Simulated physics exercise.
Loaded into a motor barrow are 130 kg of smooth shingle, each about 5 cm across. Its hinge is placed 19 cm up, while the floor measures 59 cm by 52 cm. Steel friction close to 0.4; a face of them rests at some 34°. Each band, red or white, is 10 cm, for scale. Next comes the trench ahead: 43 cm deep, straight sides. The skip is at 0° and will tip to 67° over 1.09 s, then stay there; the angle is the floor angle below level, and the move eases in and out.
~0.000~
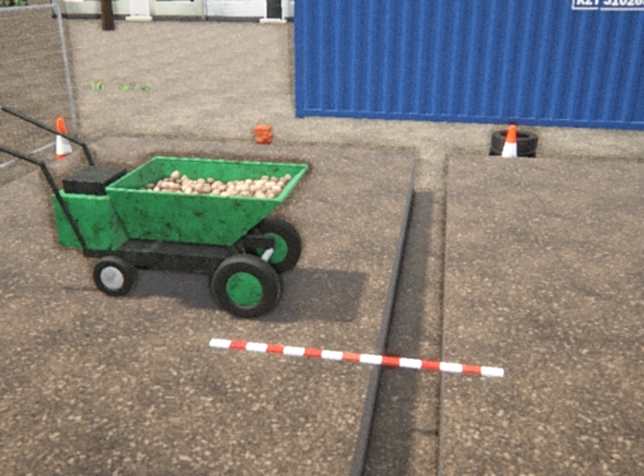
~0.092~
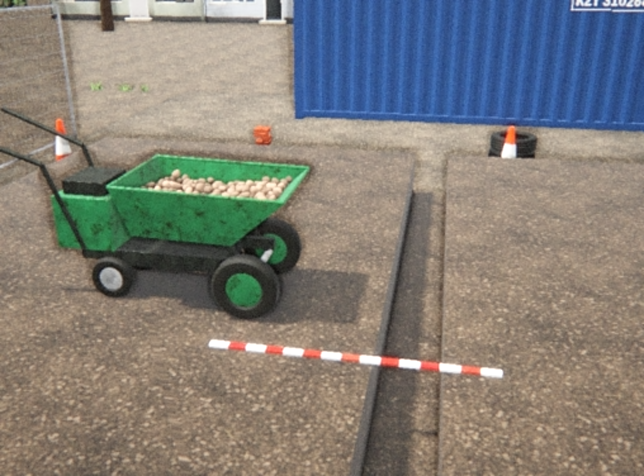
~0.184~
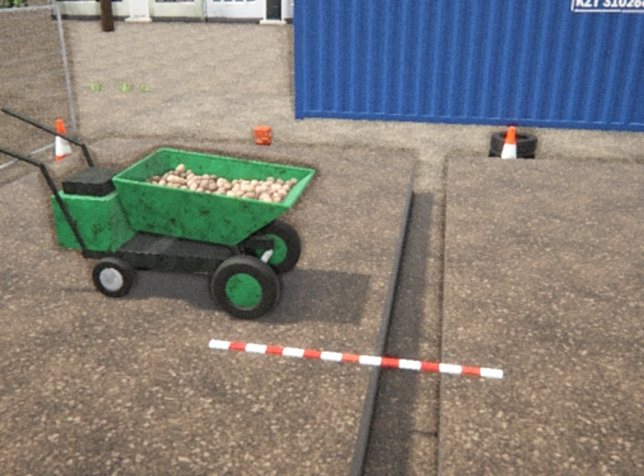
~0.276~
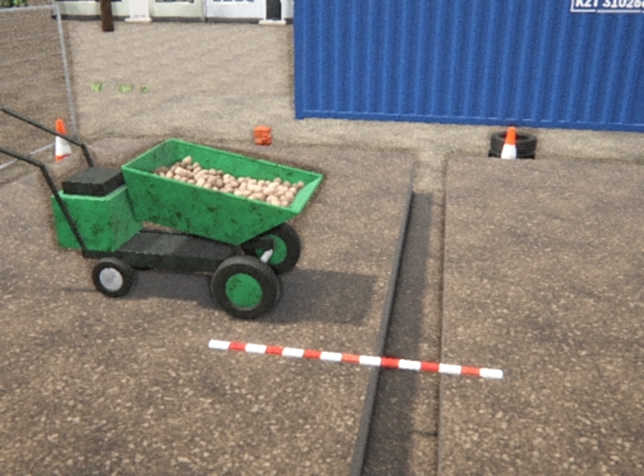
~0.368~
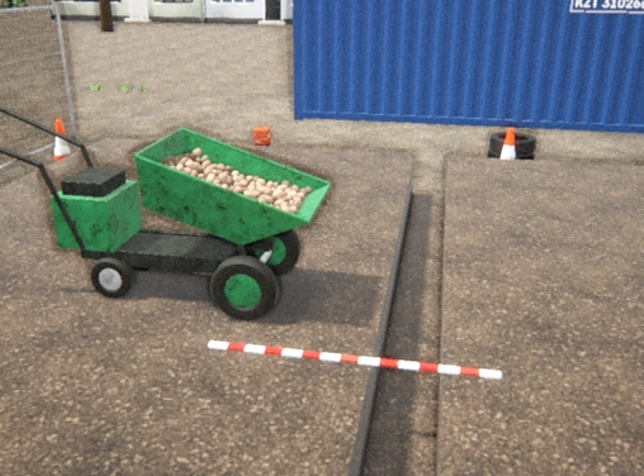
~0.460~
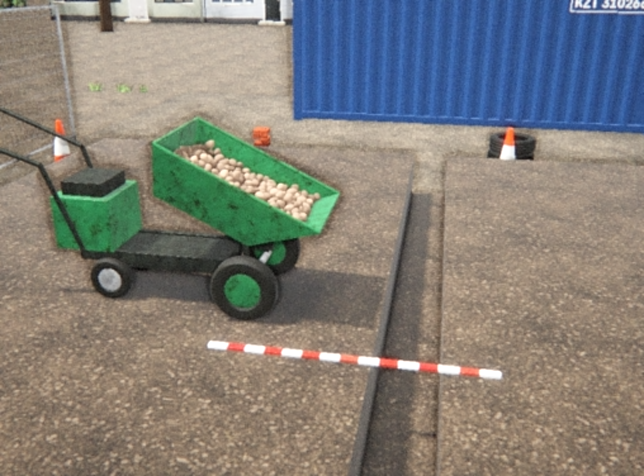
The clip opens on a green motor barrow loaded with smooth, pale stones, standing still on brown ground left of a narrow channel, near a red-and-white banded pole. Its skip begins to tilt, the back end rising slowly at first, then more steeply, while the stones shift toward the lowered right-hand lip.
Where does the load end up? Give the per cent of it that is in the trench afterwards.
Some 93 per cent of it.
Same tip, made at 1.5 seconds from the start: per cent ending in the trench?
Roughly 90 per cent would.
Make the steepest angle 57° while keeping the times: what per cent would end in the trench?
Roughly 90 per cent would end in the trench.
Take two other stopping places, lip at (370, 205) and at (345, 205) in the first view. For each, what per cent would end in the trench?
The first start gives about 20 per cent, the second about 40.
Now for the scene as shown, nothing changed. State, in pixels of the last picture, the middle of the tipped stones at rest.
Near (411, 361).
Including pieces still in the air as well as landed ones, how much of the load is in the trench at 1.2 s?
30 per cent, give or take.
After 0.8 s the floor is at 57°; 100 % in the skip; the foremost stones are at (345, 258).
After 1.2 s the floor is at 67°; 55 % in the skip, 15 % short of the trench, 31 % in the trench; the foremost stones are at (430, 344).
After 1.5 s the floor is at 67°; 12 % in the skip, 12 % short of the trench, 76 % in the trench; the foremost stones are at (455, 360).
After 3.5 s the floor is at 67°; 0 % in the skip, 6 % short of the trench, 93 % in the trench; the foremost stones are at (481, 364).
